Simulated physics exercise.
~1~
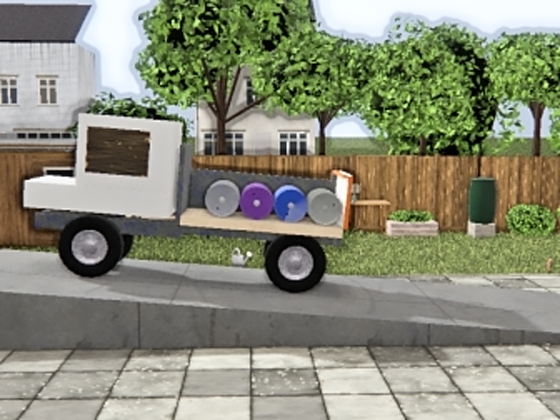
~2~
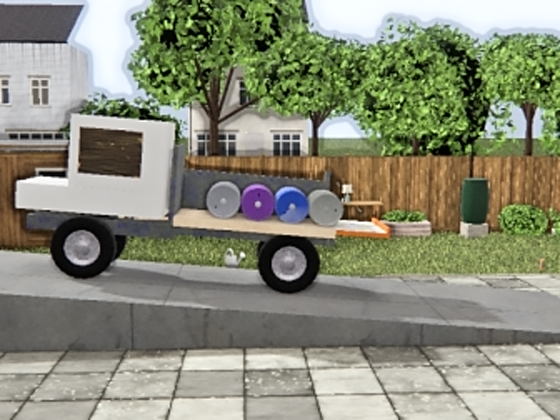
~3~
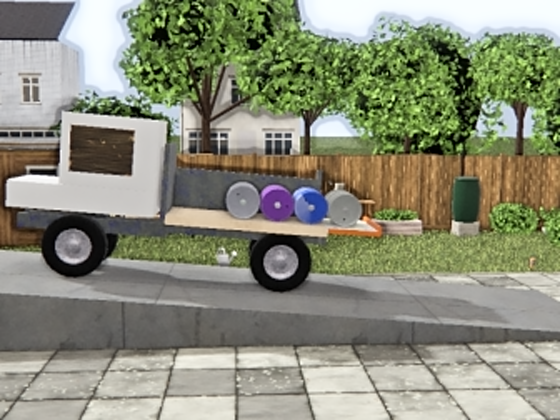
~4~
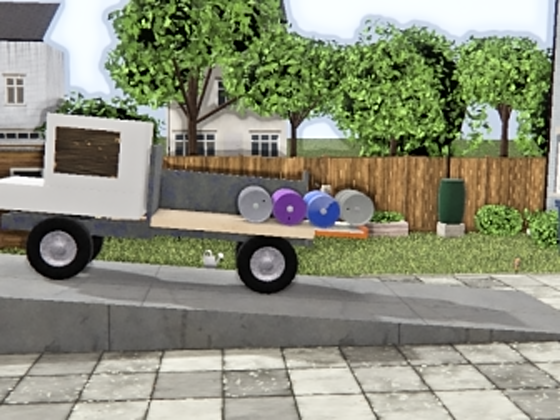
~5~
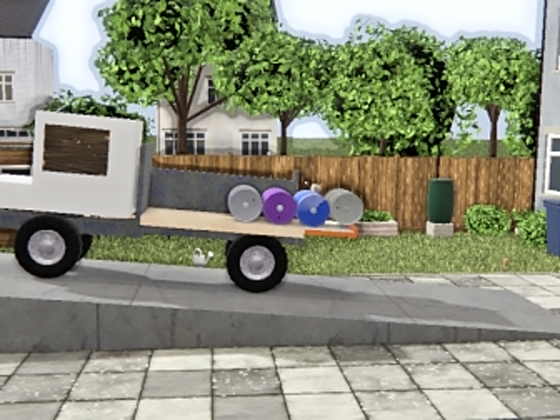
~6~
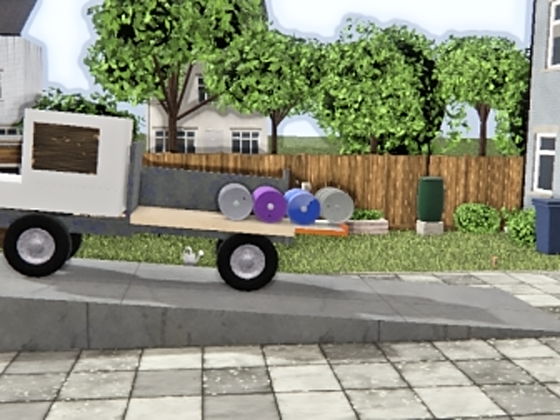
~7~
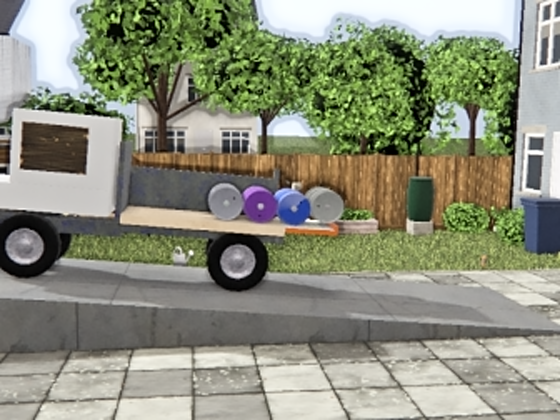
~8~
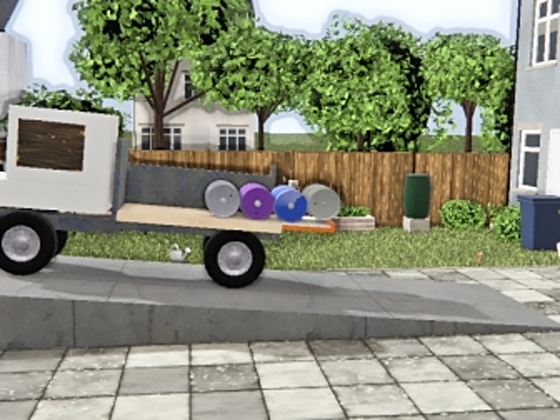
On a sloping driveway, a truck's tailgate drops and four round kegs roll right, stopping aboard.
